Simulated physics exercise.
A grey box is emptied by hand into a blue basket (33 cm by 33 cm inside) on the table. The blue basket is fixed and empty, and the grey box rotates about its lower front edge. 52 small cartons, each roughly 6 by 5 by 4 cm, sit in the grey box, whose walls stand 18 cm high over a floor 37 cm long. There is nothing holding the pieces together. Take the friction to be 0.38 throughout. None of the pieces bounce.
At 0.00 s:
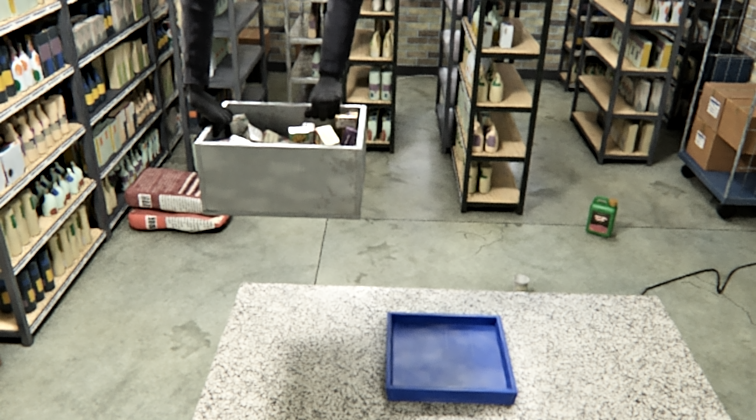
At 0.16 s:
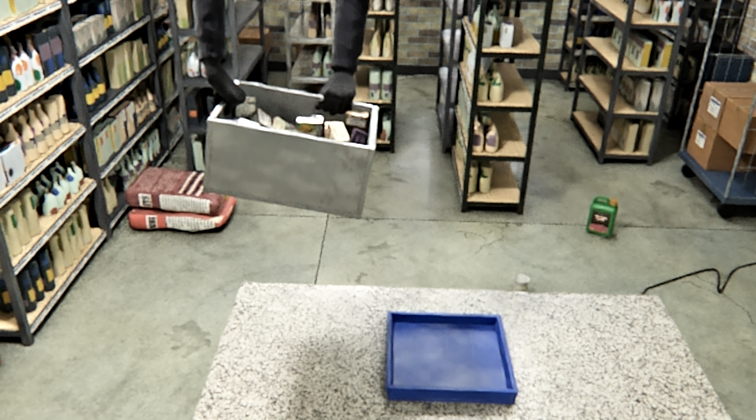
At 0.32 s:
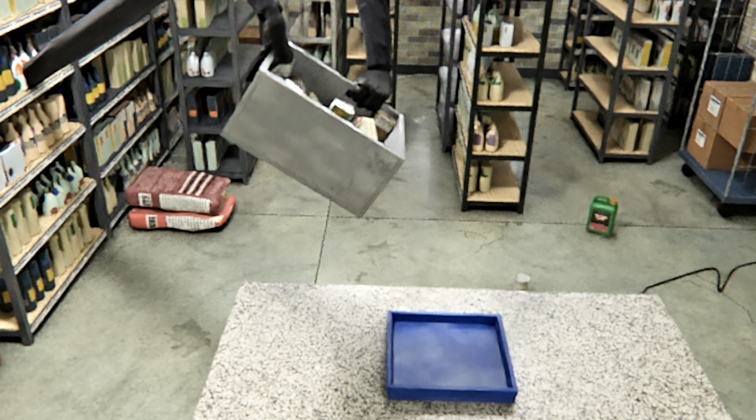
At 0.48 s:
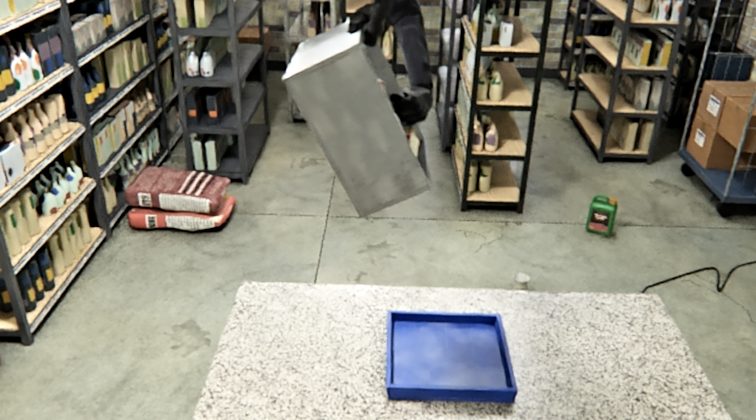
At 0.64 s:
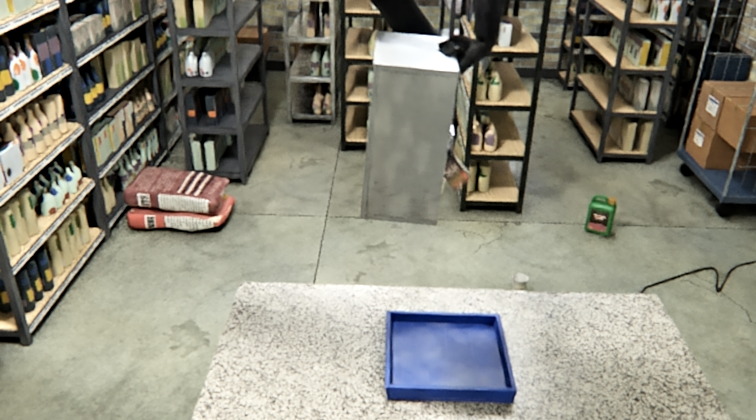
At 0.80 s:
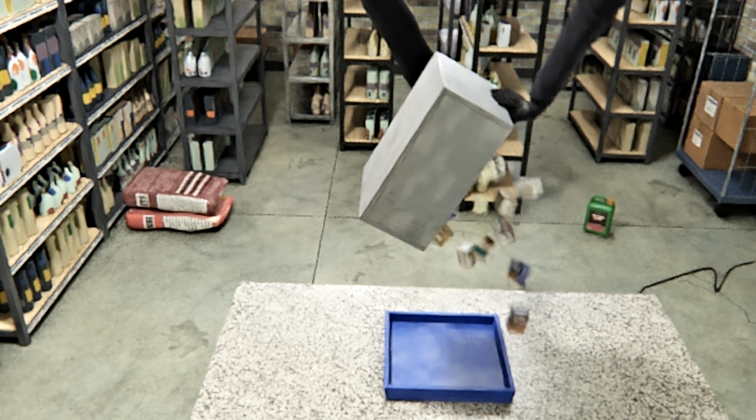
A grey box is tilted over by two dark-sleeved arms, and small cartons tumble out.
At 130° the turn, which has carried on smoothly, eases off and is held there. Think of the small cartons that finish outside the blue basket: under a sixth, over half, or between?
The greater part of the load, outside the blue basket.
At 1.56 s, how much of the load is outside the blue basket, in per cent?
Close to 60 in a hundred.
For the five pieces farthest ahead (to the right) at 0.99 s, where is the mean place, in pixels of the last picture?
Mean place: Roughly (578, 351).
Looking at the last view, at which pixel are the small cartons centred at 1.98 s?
The centre sits near (520, 353).
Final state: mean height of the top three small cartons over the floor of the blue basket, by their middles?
Some 7 centimetres up.
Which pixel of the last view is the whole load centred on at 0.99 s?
Centre: About (471, 272).
After 0.99 s, tilt 130°; 9 still in the grey box, 2 in the blue basket, 9 outside the blue basket and 32 in the air.
After 1.23 s, tilt 130°; 16 in the blue basket, 31 outside the blue basket and 5 in the air.
After 1.56 s, tilt 130°; 20 in the blue basket and 32 outside the blue basket.
When it is over (at 1.98 s), 21 in the blue basket and 31 outside the blue basket. Asked share, 31 of 52, 60 per cent.
